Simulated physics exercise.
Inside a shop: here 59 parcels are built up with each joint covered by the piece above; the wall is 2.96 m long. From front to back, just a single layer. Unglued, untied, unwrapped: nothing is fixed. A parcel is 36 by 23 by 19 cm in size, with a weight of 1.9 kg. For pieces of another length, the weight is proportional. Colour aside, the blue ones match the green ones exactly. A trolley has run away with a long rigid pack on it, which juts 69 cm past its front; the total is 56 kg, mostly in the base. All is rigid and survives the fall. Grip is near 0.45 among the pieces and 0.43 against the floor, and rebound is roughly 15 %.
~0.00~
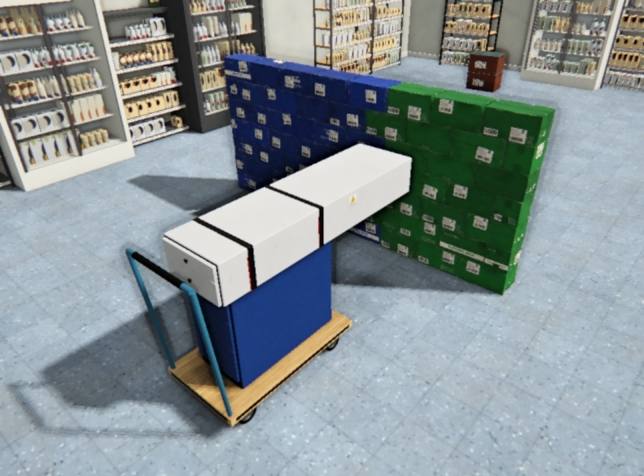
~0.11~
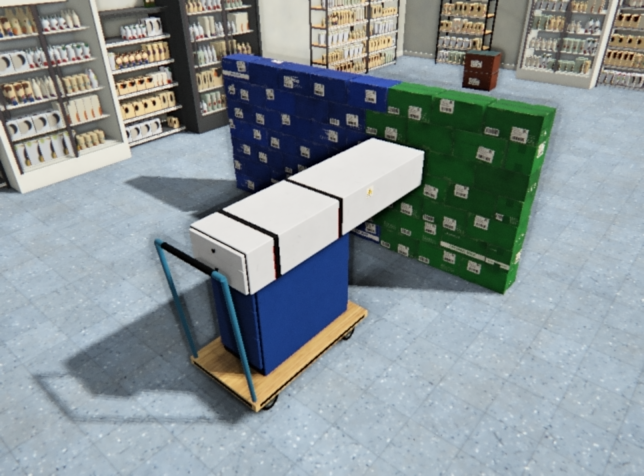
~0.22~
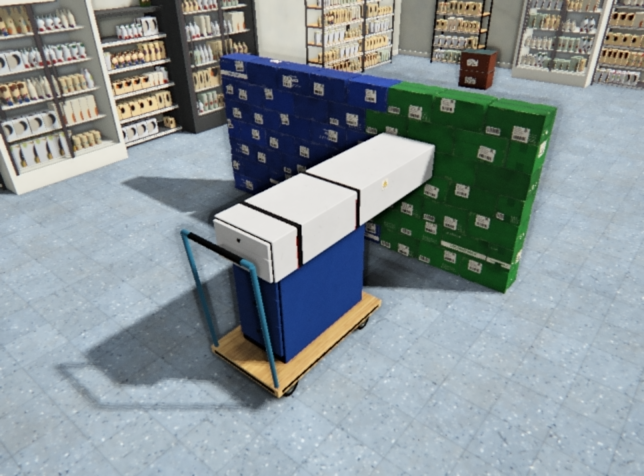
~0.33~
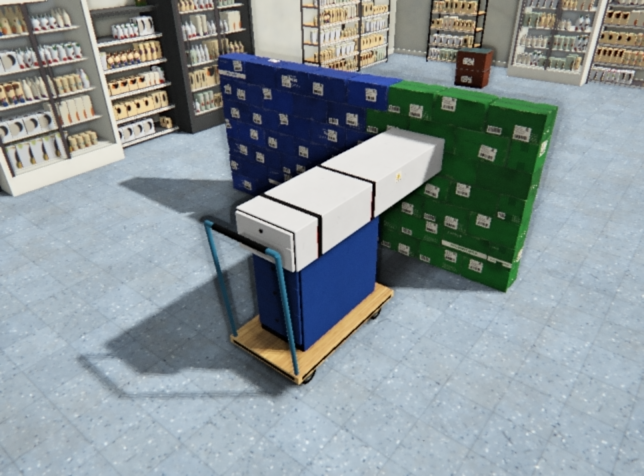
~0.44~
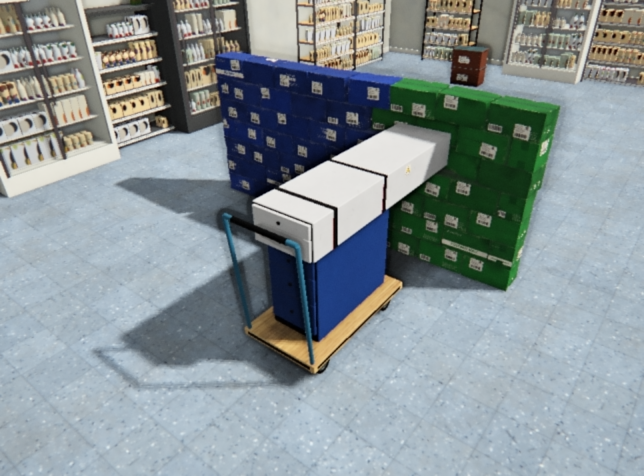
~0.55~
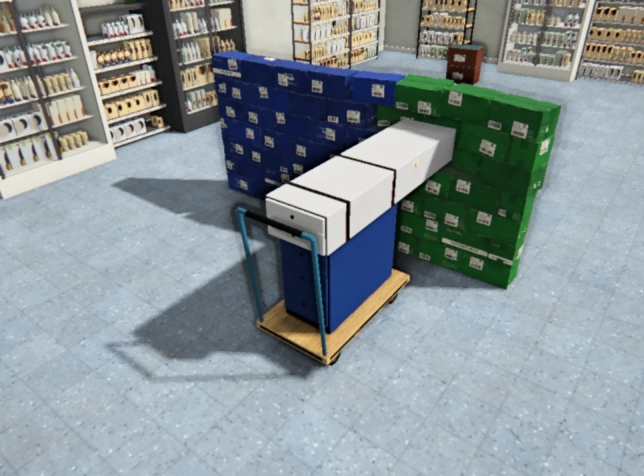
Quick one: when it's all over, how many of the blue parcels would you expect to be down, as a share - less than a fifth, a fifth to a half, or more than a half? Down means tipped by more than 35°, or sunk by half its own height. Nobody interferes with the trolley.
I'd say less than a fifth.
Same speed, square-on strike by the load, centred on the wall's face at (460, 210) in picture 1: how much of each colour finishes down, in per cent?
That hit would leave blue at 0 and green at 80 per cent down.
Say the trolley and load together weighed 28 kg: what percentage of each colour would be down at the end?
Result: Blue 0 and green 30 in a hundred.
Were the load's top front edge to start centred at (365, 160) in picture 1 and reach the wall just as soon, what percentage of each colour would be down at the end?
Blue 0%, green 30%.
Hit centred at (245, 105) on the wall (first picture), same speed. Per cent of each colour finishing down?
The blue ones would be 30 per cent down and the green ones 0 per cent.
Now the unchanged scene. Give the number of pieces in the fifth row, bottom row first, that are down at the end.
The answer for that row is 2.
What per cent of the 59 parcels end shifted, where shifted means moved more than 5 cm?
The share is 15 %.
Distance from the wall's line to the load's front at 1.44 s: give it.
About 70 cm.
By 0.94 s, load 46 cm past the wall's line, still rolling; 1 of the 35 blue parcels down (5 of 59 in all colours); top blue parcel unmoved; top green parcel tilted 17°.
By 1.44 s, load 70 cm past the wall's line, still rolling; 1 of the 35 blue parcels down (9 of 59 in all colours); top blue parcel unmoved; top green parcel on its side.
When it is over (2.9 s), load 72 cm past the wall's line, stopped; 1 of the 35 blue parcels down (9 of 59 in all colours); top blue parcel unmoved; top green parcel on its side. That is 3 per cent. In pixels of the last frame, middles, top blue parcel near (297, 77), top green parcel near (476, 203).
